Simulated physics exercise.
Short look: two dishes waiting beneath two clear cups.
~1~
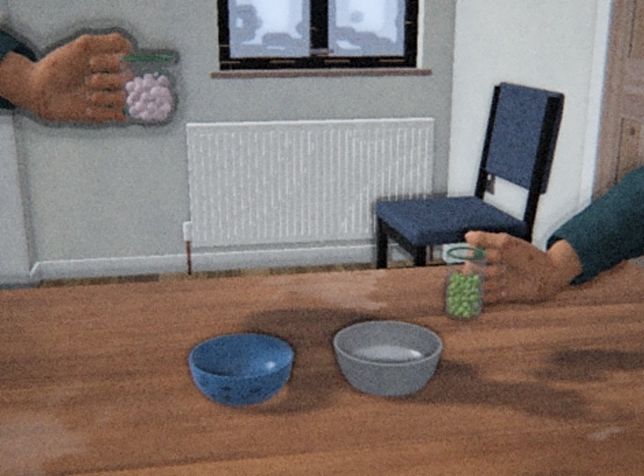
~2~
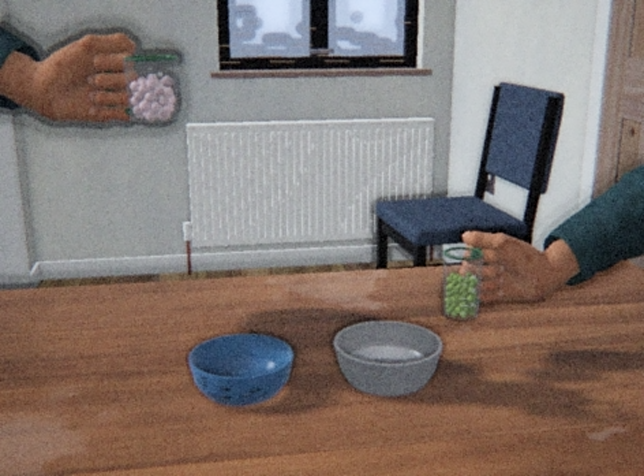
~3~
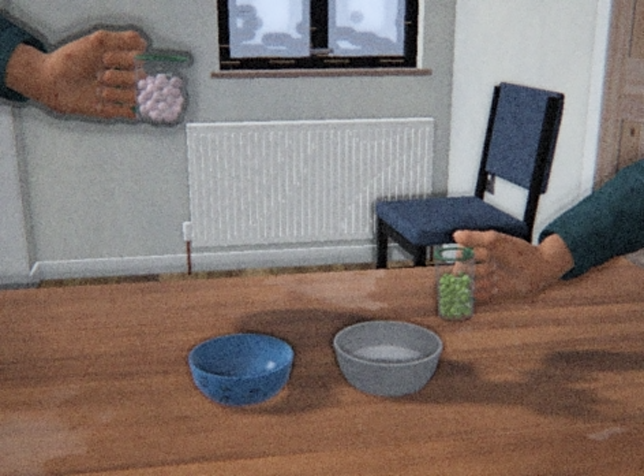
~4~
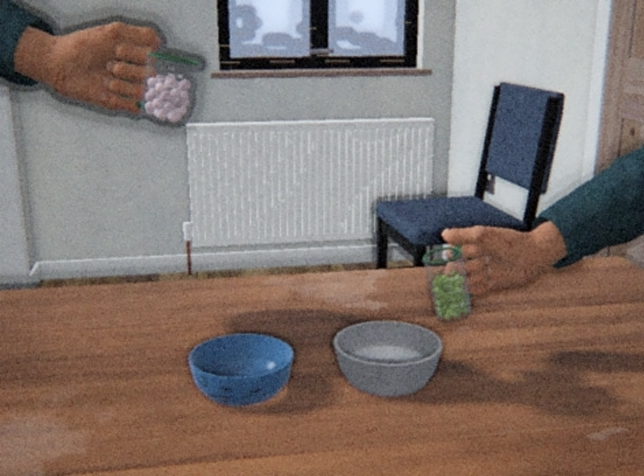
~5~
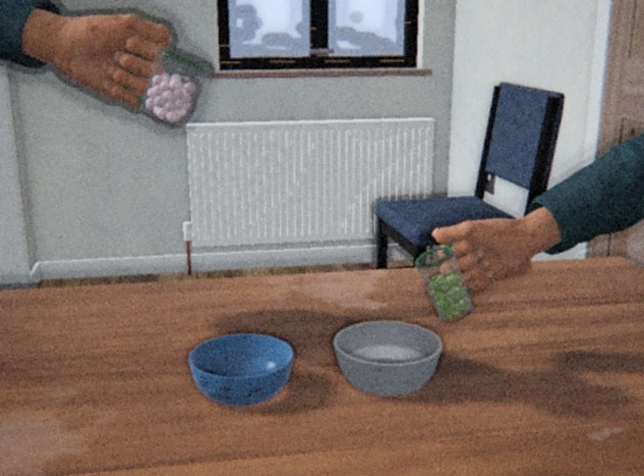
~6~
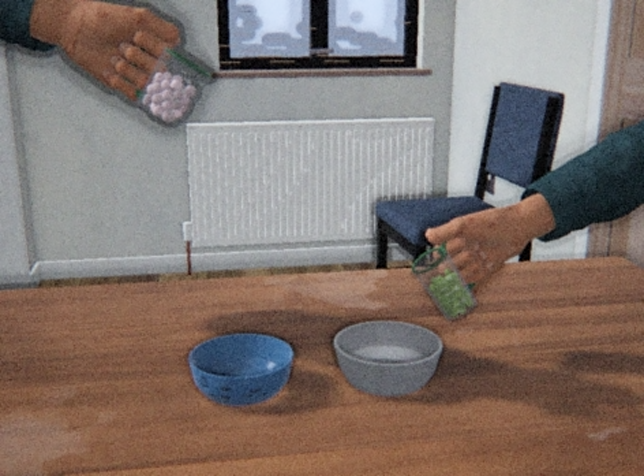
Two hands holding small clear cups, the left with pale pink beads and the right with green peas, shift slightly inward and gradually tilt the cups above a wooden table where a blue bowl and a grey bowl sit empty.
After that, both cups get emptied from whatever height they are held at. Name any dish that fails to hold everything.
Left receives only part, right receives the full amount.
Then, 0.30 s later than the last frame, left, every one still in the cup; right, every one still in the cup.
Then, 0.62 s later than the last frame, left, almost all still in the cup, about a tenth in the air; right, every one still in the cup.
Then, 1.00 s later than the last frame, left, roughly a third in the dish, just a few outside the dish, roughly two thirds in the air; right, about a tenth still in the cup, the larger part in the dish, about a tenth in the air.
When it is over, left, the larger part in the dish, about a tenth outside the dish; right, every one in the dish, not one outside the dish.
